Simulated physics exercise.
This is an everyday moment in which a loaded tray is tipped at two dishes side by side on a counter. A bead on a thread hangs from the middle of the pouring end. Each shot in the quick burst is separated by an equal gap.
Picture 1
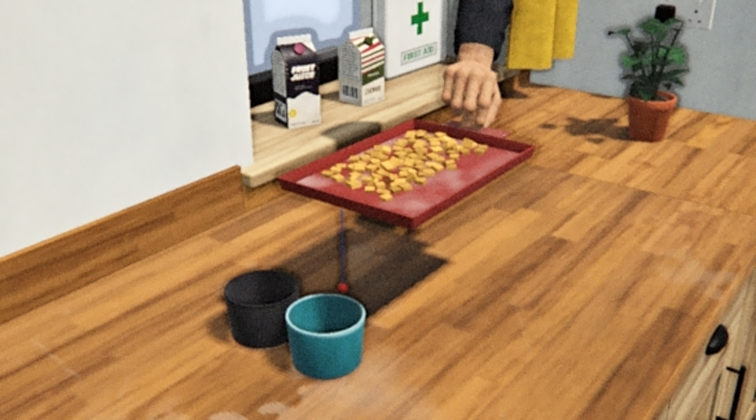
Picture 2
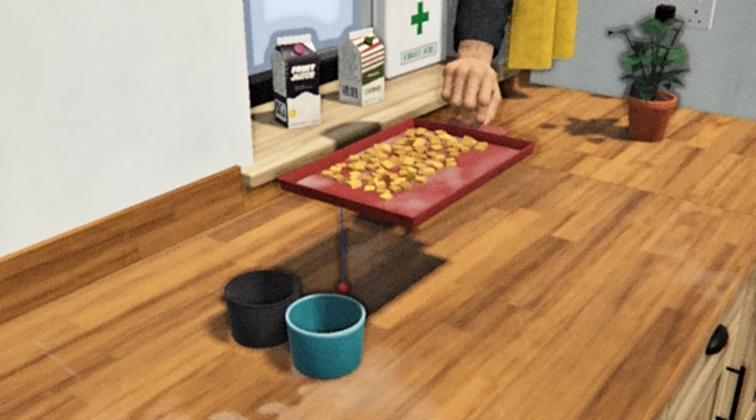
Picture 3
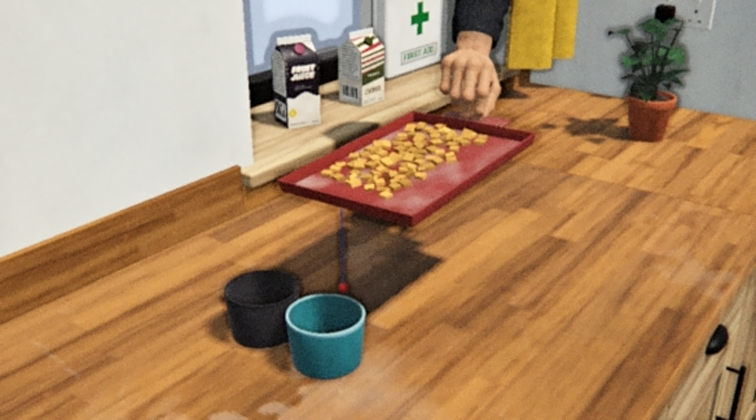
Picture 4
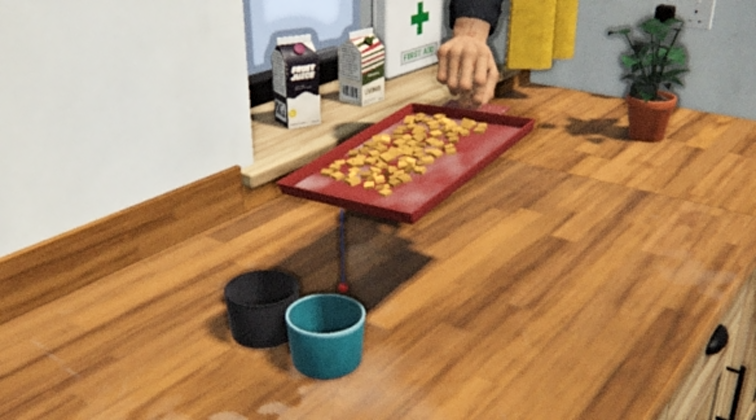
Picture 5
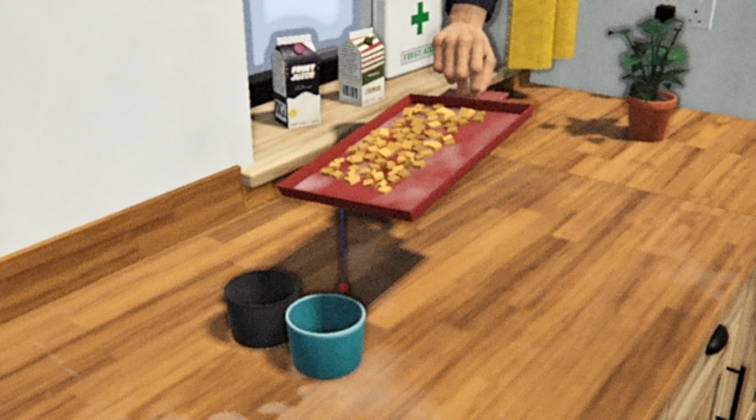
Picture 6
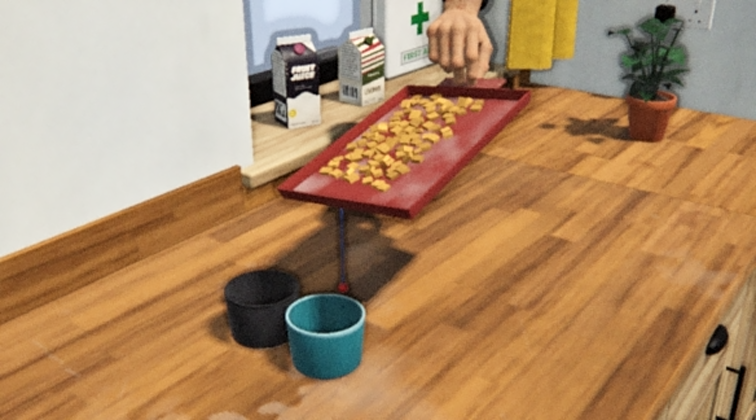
At the start, a hand holds a red tray of golden cereal squares level above a wooden counter, near a black dish and a teal dish. The hand then gradually raises the far end, tilting the tray toward its near left corner, while the squares stay bunched and the dishes remain still.
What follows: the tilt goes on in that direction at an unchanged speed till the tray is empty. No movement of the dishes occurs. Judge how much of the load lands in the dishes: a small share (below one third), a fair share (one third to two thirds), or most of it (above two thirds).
A fair share.
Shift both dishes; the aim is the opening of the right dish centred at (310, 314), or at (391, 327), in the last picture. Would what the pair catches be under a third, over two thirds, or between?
Initially under a third, afterwards under a third.
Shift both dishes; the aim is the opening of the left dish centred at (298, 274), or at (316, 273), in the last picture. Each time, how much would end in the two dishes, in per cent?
Trial 1 about 80 %, trial 2 about 60 %.
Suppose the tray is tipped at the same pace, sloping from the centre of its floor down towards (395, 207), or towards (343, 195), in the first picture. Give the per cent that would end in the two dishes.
Shares, approx.: 20 %, then 80 %.
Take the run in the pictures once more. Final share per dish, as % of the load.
For the left dish some 40 %, for the right dish some 10 %.
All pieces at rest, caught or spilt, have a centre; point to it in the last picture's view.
Roughly at (285, 326), give or take.
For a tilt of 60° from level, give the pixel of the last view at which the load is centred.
Centre estimate: (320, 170).
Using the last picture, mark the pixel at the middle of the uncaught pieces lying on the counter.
Near (315, 316).
Just after the last frame, tray tipped steeply; almost all on the tray; just a few in the air.
A moment on, tray tipped right over; roughly two thirds on the tray; just a few in the right dish; roughly a quarter in the left dish; roughly a quarter outside both; about a tenth in the air.
Further on, tray tipped past a quarter turn; about a tenth in the right dish; roughly a third in the left dish; roughly half outside both.
When it is over, tray tipped past a quarter turn; about a tenth in the right dish; roughly a third in the left dish; roughly half outside both.
